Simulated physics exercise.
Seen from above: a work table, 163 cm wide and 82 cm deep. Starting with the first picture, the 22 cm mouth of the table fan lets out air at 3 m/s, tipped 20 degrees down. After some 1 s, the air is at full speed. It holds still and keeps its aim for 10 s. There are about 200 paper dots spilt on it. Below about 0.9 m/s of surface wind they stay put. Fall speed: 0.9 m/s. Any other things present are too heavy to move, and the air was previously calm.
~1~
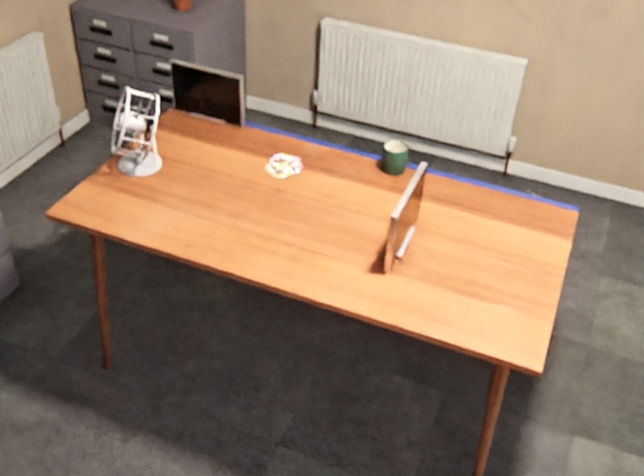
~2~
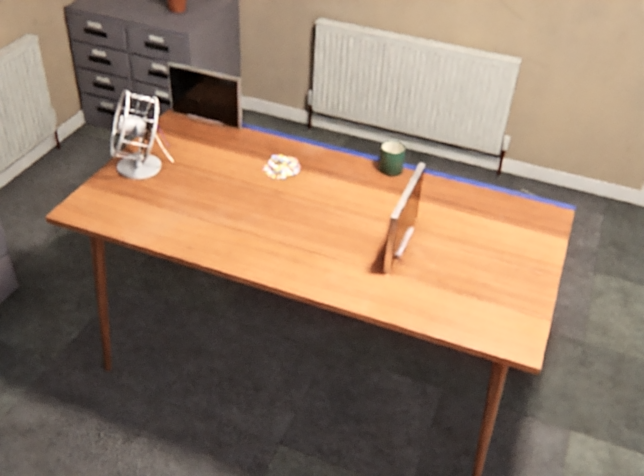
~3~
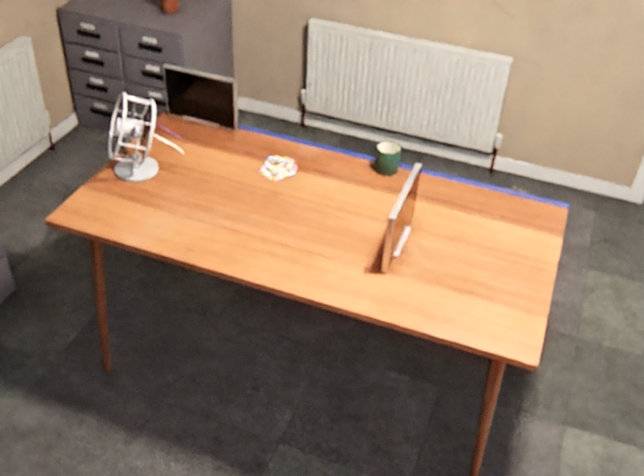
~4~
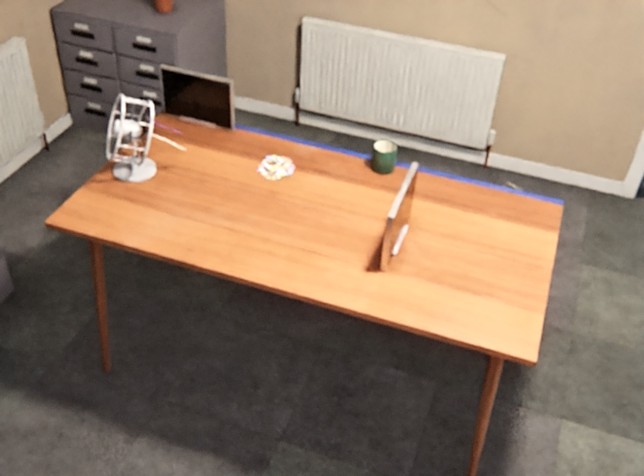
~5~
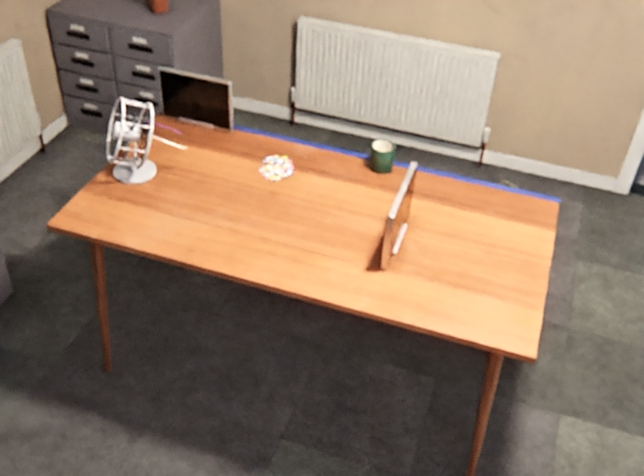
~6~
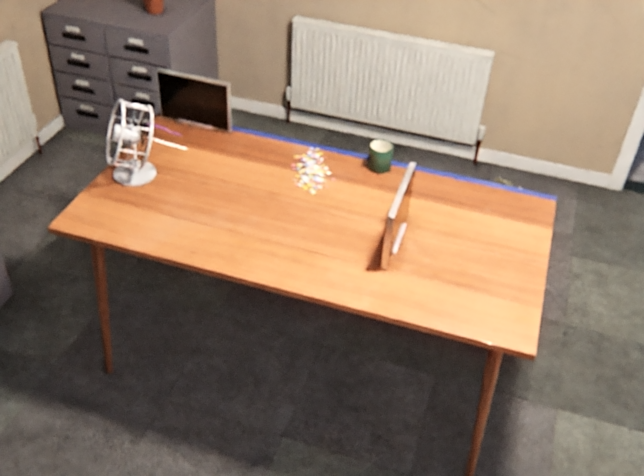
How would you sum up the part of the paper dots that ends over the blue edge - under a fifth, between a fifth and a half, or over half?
Final share: Upwards of half.
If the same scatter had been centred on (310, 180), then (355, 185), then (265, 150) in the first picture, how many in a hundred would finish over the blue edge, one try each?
20 %, 40 %, 100 %.
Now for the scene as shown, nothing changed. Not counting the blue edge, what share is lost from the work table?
Near 25 %.
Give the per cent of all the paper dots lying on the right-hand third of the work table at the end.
I'd estimate around 4 per cent.
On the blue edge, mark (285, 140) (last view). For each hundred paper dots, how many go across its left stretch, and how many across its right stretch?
Estimate: Left ~ 0 %; right ~ 70 %.
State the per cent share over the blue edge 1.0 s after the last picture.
About 70 %.
Then, 1.0 s after the last picture the count stands so, 70 % are over the blue edge.
Then, 2.2 s after the last picture the count stands so, 70 % are over the blue edge.
Then, 4.6 s after the last picture the count stands so, 72 % are over the blue edge.
Then, 9.1 s after the last picture, at the end, 72 % are over the blue edge.
